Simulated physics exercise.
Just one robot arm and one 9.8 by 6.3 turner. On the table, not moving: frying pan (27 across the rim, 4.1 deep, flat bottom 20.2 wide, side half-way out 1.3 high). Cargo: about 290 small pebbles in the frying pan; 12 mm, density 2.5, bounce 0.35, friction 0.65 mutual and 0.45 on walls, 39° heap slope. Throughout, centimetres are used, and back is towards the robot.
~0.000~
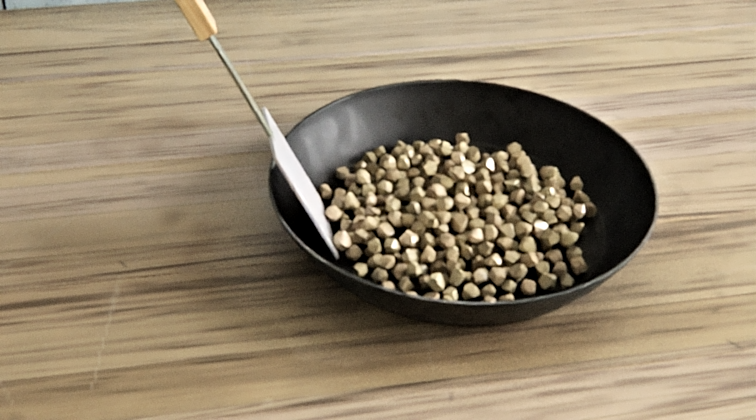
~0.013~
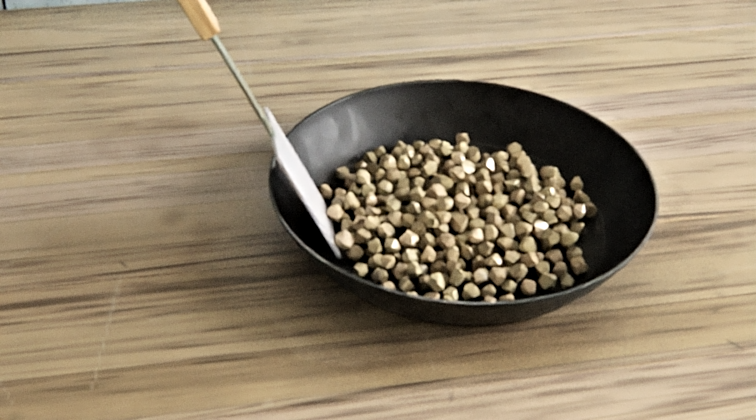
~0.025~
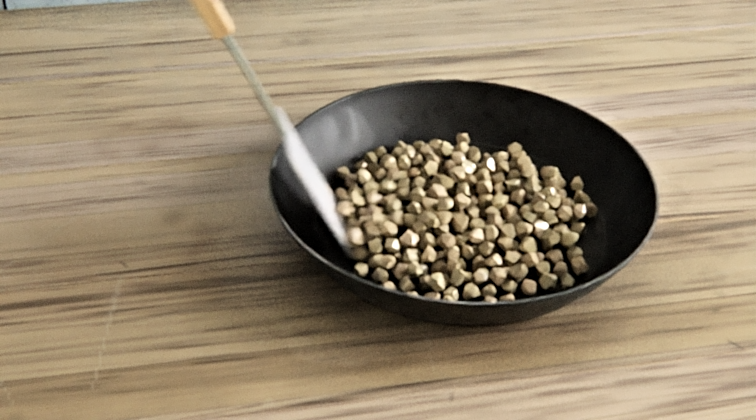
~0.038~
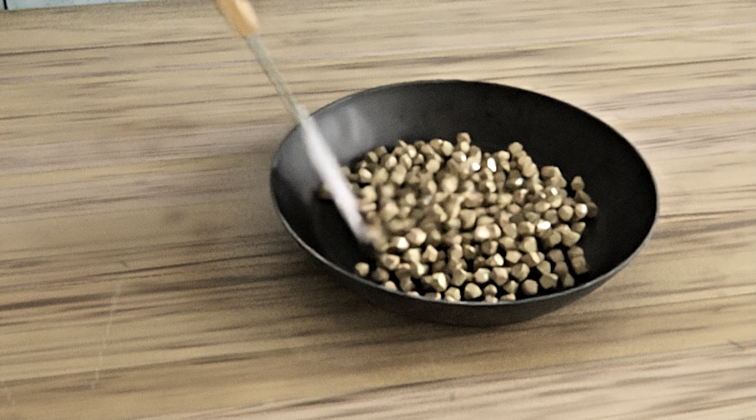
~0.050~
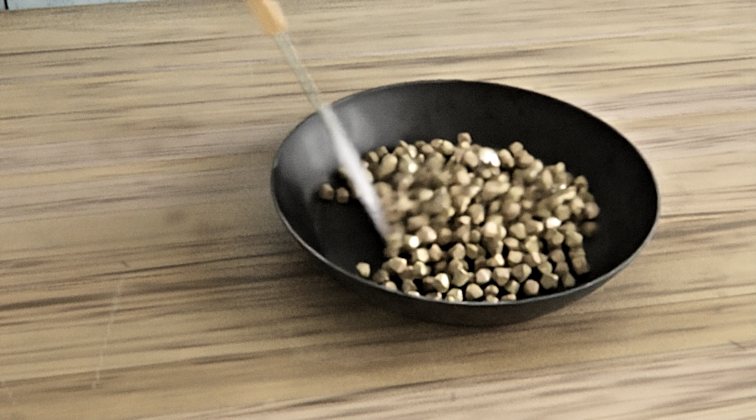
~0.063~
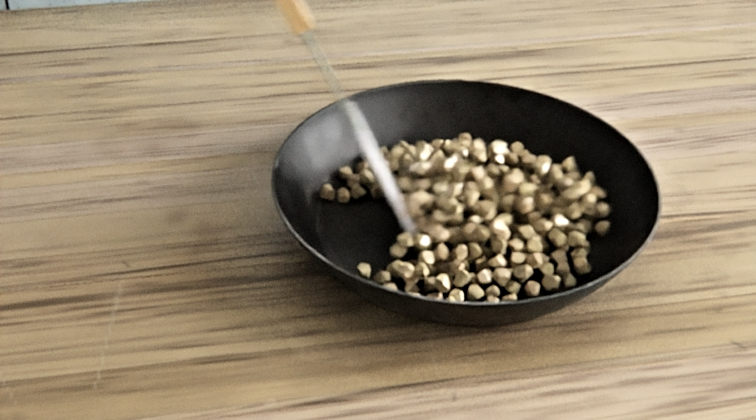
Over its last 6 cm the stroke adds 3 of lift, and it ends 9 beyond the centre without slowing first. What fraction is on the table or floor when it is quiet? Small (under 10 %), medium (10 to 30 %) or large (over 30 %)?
Medium.
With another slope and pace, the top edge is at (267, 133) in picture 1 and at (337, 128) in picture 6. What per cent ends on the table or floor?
It works out to about 15 %, more or less.
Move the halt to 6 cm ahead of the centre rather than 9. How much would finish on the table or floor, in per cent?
10 %, roughly.
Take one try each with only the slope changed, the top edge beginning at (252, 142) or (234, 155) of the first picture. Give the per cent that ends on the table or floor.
First try roughly 20 percent, second try roughly 15 percent.
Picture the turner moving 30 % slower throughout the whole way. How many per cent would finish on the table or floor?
In that case, around 15 per cent would end on the table or floor.
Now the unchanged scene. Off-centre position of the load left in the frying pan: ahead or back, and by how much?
About 4.0 centimetres ahead.
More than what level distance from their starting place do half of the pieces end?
The figure is about 5 cm.
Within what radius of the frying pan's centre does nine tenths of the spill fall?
About 40 cm from the centre.
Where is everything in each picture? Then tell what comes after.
The turner top edge at (269, 132), sloping 65°; upper third of the load around (445, 203), from x 325 to 590, top at y 140; 291 in the frying pan, in the first picture.
The turner top edge at (271, 132), sloping 65°; upper third of the load around (446, 203), from x 325 to 590, top at y 140, in the second picture.
The turner top edge at (283, 131), sloping 65°; upper third of the load around (446, 203), from x 325 to 590, top at y 140, in the third picture.
The turner top edge at (306, 130), sloping 65°; upper third of the load around (452, 202), from x 325 to 590, top at y 140, in the fourth picture.
The turner top edge at (331, 128), sloping 65°; upper third of the load around (462, 196), from x 325 to 590, top at y 140, in the fifth picture.
The turner top edge at (357, 125), sloping 65°; upper third of the load around (476, 192), from x 330 to 605, top at y 140; 291 in the frying pan, in the sixth picture.
After 0.09 s, sloping 65°, highest piece 6 above the table; 291 in the frying pan.
After 0.12 s, sloping 65°, highest piece 7 above the table; 291 in the frying pan.
After 0.34 s, sloping 65°, highest piece 10 above the table; 244 in the frying pan, 41 on the table or floor, 6 on the blade or in flight.
After 1.39 s, sloping 65°, highest piece 4 above the table; 244 in the frying pan, 47 on the table or floor.
In the end, 244 in the frying pan, 47 on the table or floor. That is 16 % on the table or floor.
